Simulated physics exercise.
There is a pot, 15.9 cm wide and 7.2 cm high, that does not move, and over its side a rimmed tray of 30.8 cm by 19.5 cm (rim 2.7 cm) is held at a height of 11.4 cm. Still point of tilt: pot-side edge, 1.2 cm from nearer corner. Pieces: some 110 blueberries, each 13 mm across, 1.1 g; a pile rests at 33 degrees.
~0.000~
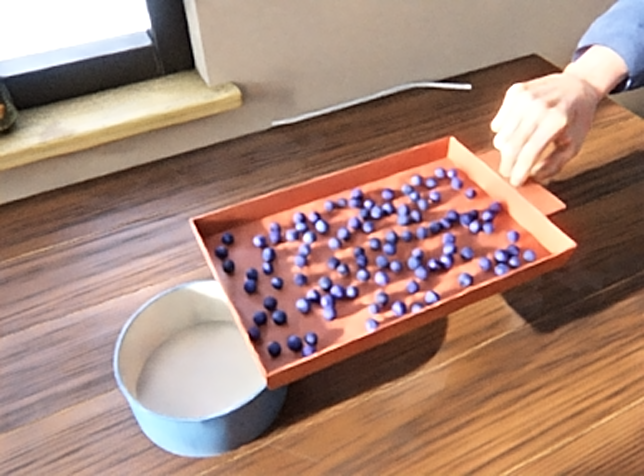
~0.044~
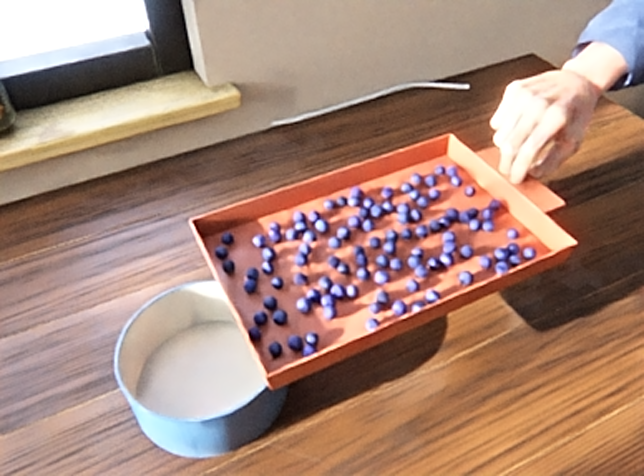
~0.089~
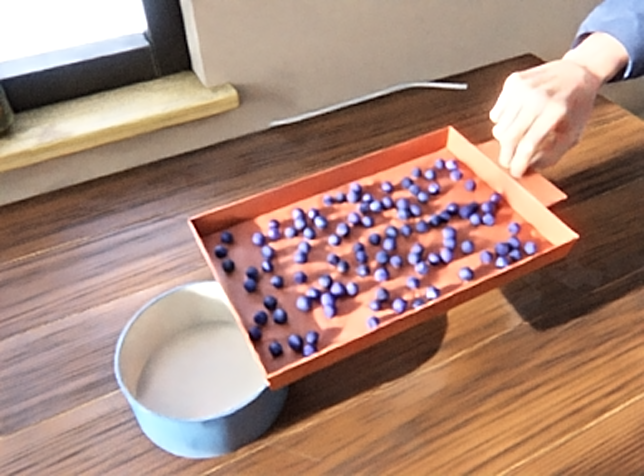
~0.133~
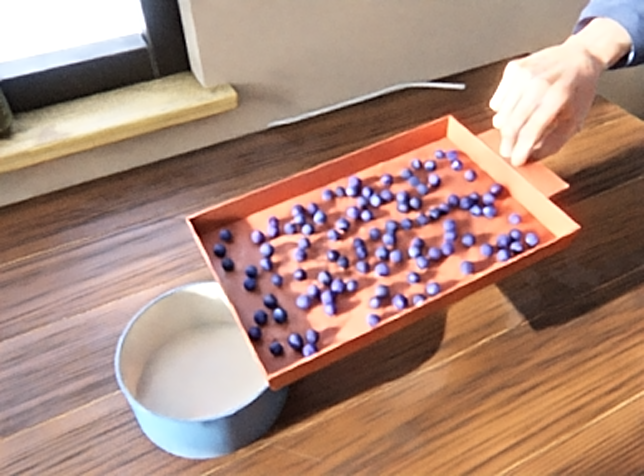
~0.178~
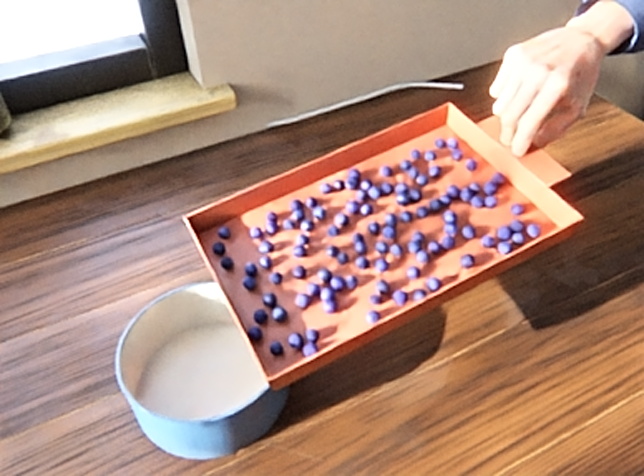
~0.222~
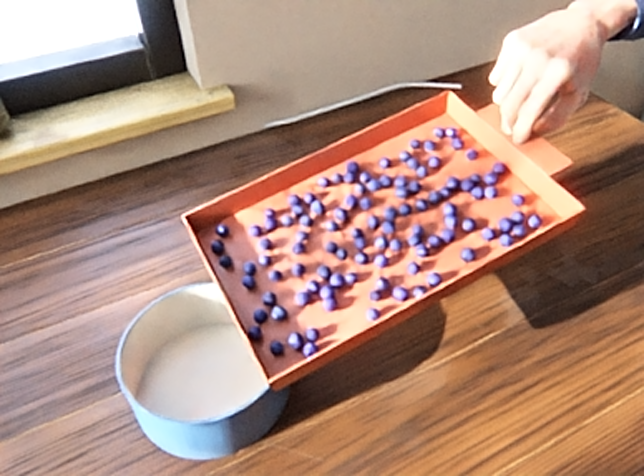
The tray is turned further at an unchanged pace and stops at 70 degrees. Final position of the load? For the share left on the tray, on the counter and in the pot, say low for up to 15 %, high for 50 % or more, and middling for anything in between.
Left on the tray - high, counter - low, pot - low.
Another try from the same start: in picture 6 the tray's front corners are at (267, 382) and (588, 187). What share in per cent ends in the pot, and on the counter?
You'd end with pot at 0 and counter at 35.
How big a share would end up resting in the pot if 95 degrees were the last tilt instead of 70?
About 10 in a hundred would end up in the pot.
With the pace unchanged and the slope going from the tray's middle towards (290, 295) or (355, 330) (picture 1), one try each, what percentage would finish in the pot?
0 and 0 %.
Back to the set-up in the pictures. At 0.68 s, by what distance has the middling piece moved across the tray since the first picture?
About 9 cm.
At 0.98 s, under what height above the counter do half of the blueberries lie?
Roughly 18 centimetres, give or take.
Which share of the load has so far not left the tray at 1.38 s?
It's roughly 95 percent.
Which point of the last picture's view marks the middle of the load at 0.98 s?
(272, 308), roughly.
After 0.68 s, tilt 39 degrees; the tray holds 100 %, the pot 0 %.
After 0.98 s, tilt 58 degrees; the tray holds 100 %, the pot 0 %.
After 1.38 s, tilt 70 degrees; the tray holds 95 %, the pot 0 %.
By 1.7 s all is still; tray 95 %, counter 5 %, pot 0 %.
